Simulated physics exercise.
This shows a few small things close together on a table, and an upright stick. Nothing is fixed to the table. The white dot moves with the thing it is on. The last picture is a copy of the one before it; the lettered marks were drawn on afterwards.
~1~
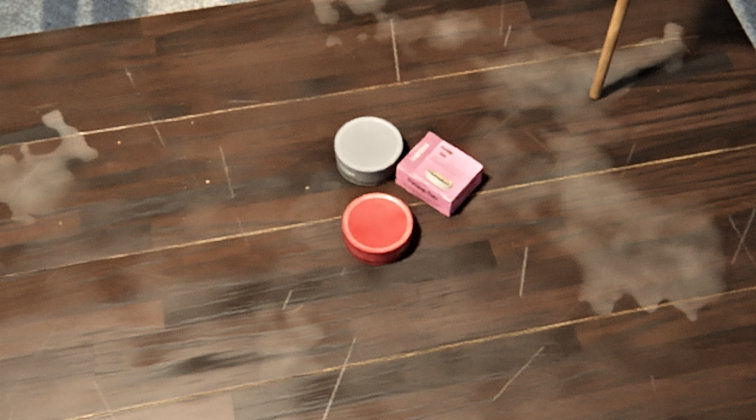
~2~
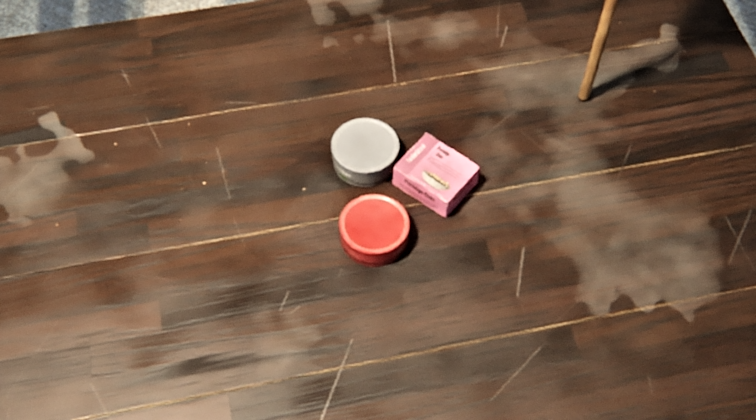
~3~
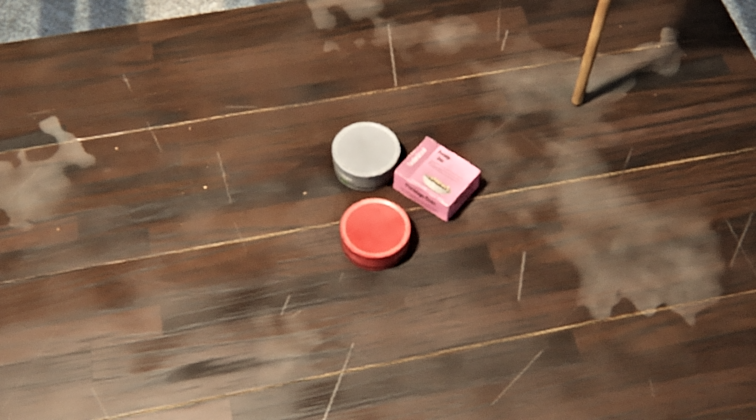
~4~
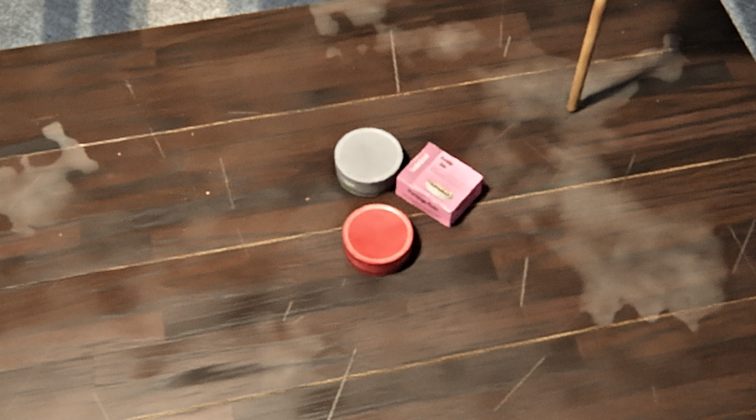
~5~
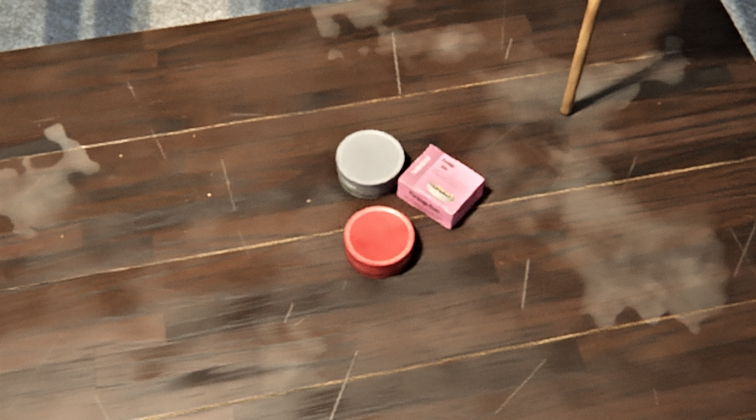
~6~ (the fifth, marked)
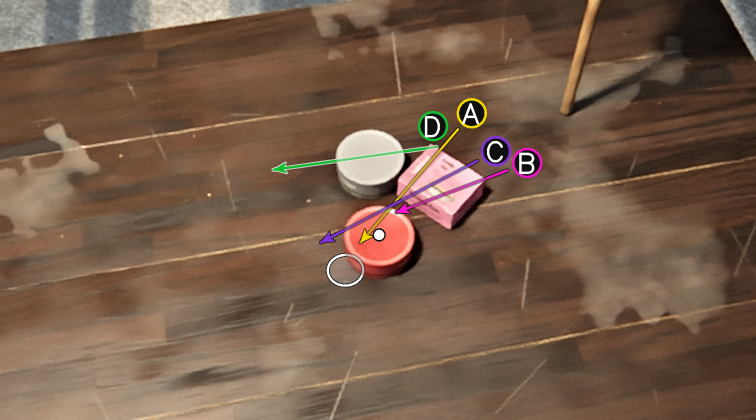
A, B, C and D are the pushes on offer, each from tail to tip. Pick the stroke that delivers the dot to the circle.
Stroke B.
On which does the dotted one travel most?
Stroke C.
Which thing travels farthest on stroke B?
The pink box.
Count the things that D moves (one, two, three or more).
It moves one.
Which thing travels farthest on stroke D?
It is the grey jar.
On the marked copy, A from (458, 129) to (361, 243); B from (508, 170) to (396, 213); C from (477, 161) to (321, 242); D from (437, 147) to (274, 170); the ring at (346, 270); the white dot at (379, 235).
Following B. Soon after the start, foot of the stick (467, 186); red tub (379, 243); pink box (436, 191).
Later, foot of the stick (427, 202); red tub (363, 256); pink box (405, 215).
In the end, foot of the stick (396, 213); red tub (344, 278); pink box (385, 233); the dot on the red tub is in the ring.
As for the rest, A leaves the dotted thing at (374, 270); C leaves the dotted thing at (363, 300); D leaves the dotted thing at (379, 243).
